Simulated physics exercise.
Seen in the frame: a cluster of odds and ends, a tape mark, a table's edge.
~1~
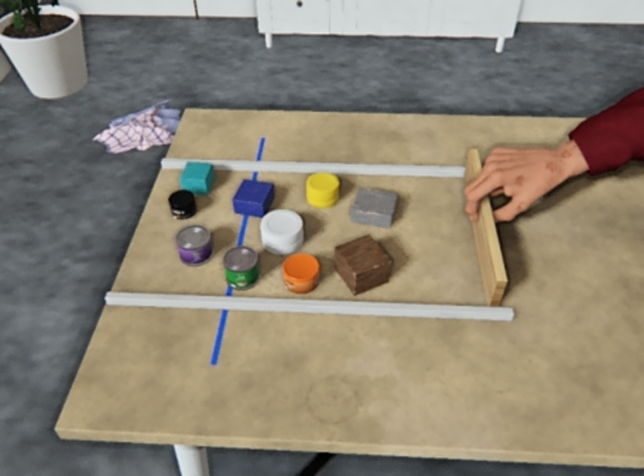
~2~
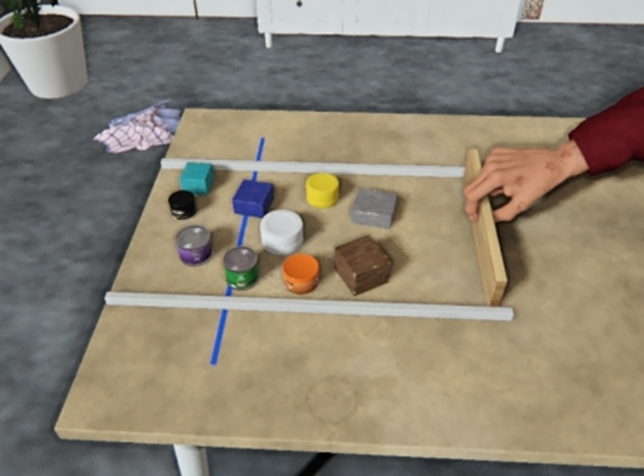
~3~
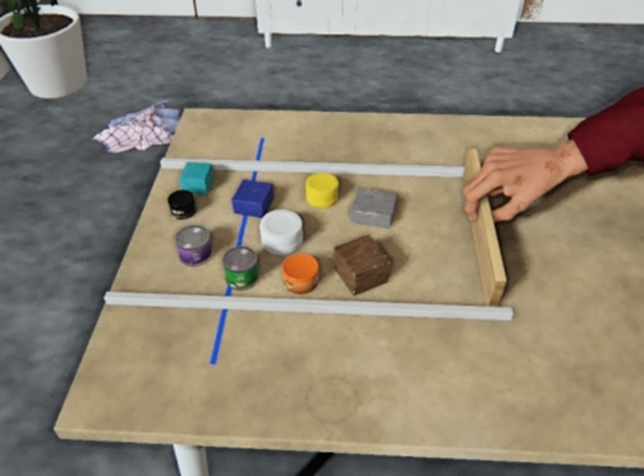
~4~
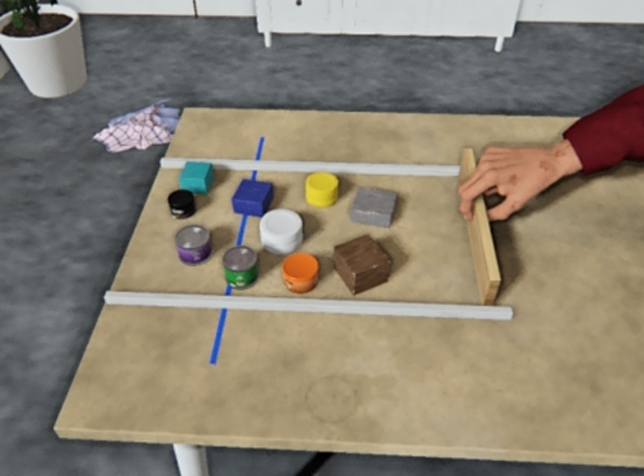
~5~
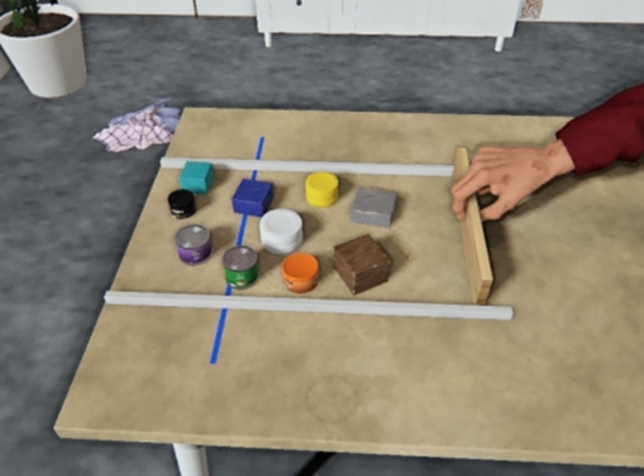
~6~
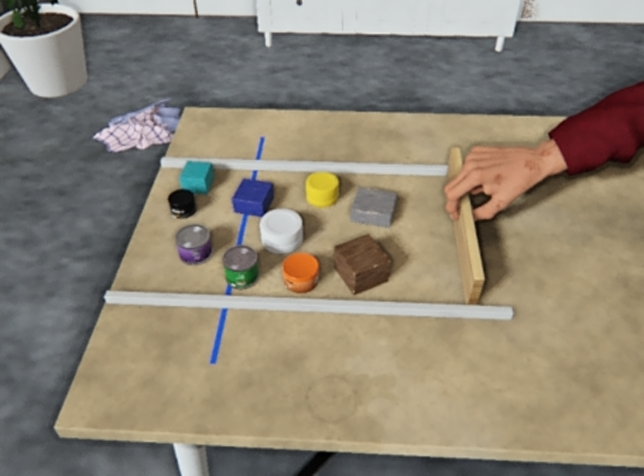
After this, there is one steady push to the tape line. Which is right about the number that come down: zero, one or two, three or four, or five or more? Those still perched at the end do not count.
The right one is zero.
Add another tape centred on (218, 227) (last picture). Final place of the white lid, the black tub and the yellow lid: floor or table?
In short: White lid safe, black tub gone, yellow lid safe.
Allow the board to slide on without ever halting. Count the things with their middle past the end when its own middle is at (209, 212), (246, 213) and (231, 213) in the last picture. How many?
The counts: 2, 0 and 0.
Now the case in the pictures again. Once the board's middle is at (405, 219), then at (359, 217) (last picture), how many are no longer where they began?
Moved so far: 0, then 4.
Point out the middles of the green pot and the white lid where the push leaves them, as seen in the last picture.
The green pot comes to rest close to (138, 268), while the white lid rests close to (215, 226).
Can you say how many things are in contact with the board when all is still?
The count in contact is 3.
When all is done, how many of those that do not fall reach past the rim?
I'd put it at 0.
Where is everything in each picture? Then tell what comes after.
In the first picture, black tub (183, 205); turquoise block (198, 178); purple tin (195, 245); board (482, 222); tape (243, 229).
In the second picture, turquoise block (197, 179); brown block (362, 265).
In the third picture, purple tin (194, 246); board (482, 222).
In the fourth picture, black tub (182, 204); white lid (282, 232).
In the fifth picture, turquoise block (197, 178); blue block (253, 198).
In the sixth picture, black tub (182, 204); turquoise block (197, 178); purple tin (194, 245); board (463, 221); tape (243, 228).
Soon after, none off yet; black tub at rest near (182, 204); turquoise block at rest near (197, 178); purple tin at rest near (194, 245).
In the end, the number that fall off is zero.
